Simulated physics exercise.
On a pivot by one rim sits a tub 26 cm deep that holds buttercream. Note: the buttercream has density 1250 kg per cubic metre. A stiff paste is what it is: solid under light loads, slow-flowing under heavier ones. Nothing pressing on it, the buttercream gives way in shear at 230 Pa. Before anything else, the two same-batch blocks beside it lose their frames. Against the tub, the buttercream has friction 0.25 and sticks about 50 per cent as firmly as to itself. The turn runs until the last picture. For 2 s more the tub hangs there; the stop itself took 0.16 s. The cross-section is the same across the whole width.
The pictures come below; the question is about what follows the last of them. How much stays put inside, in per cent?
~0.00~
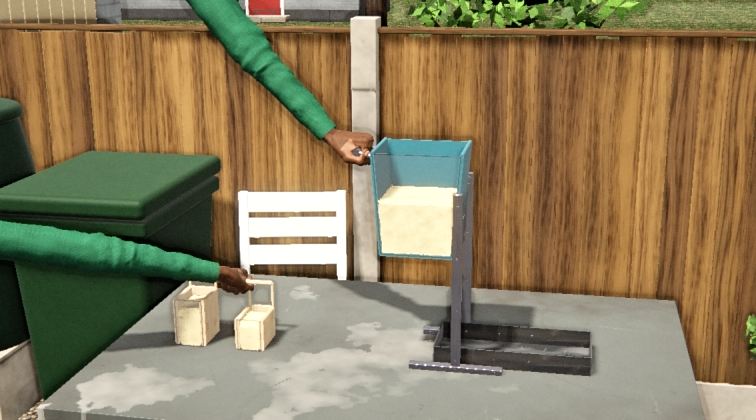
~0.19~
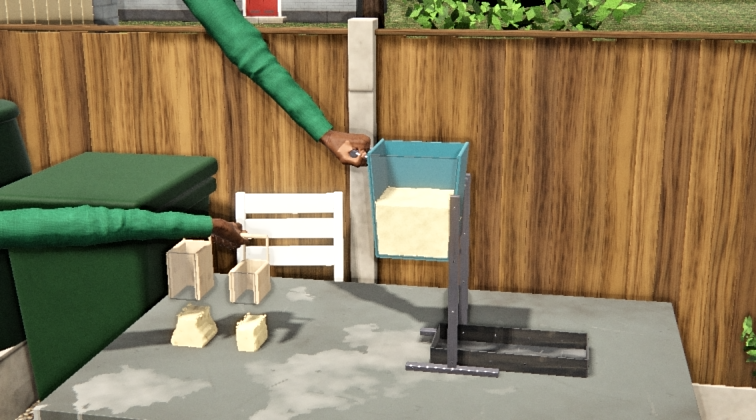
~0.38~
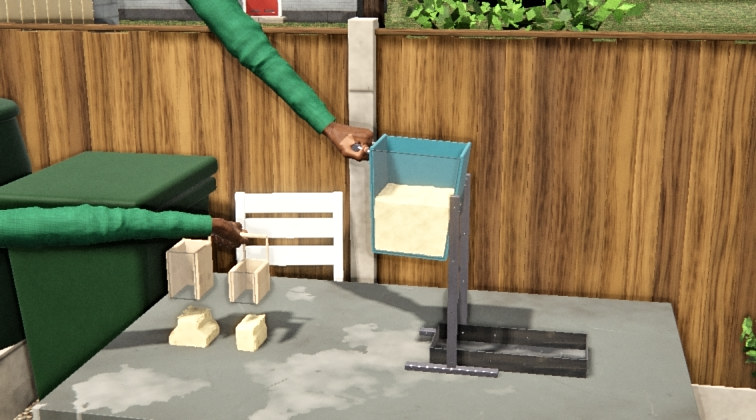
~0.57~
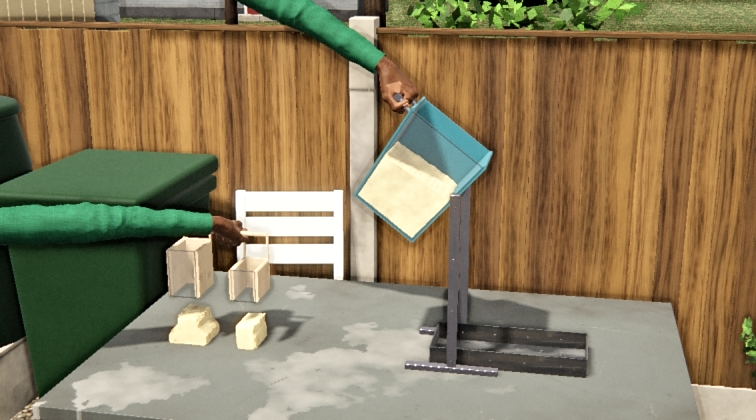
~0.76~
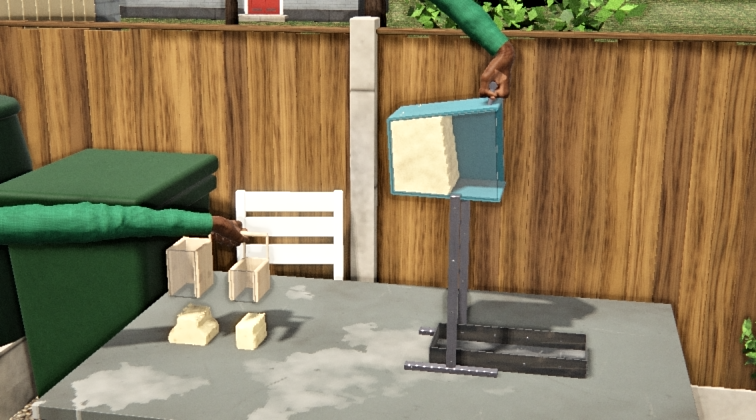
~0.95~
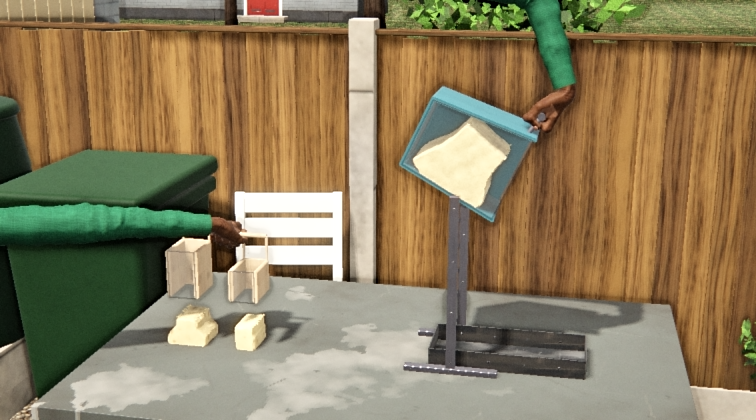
0 %.
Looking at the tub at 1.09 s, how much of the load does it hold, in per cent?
Some 45 per cent.
After 1.09 s, the tub is at 115 degrees and holds 45 %.
After 1.26 s, the tub is at 115 degrees and holds 0 %.
After 1.43 s, the tub is at 115 degrees and holds 0 %.
After 1.60 s, the tub is at 115 degrees and holds 0 %.
After 2.95 s, the tub is at 115 degrees and holds 0 %.
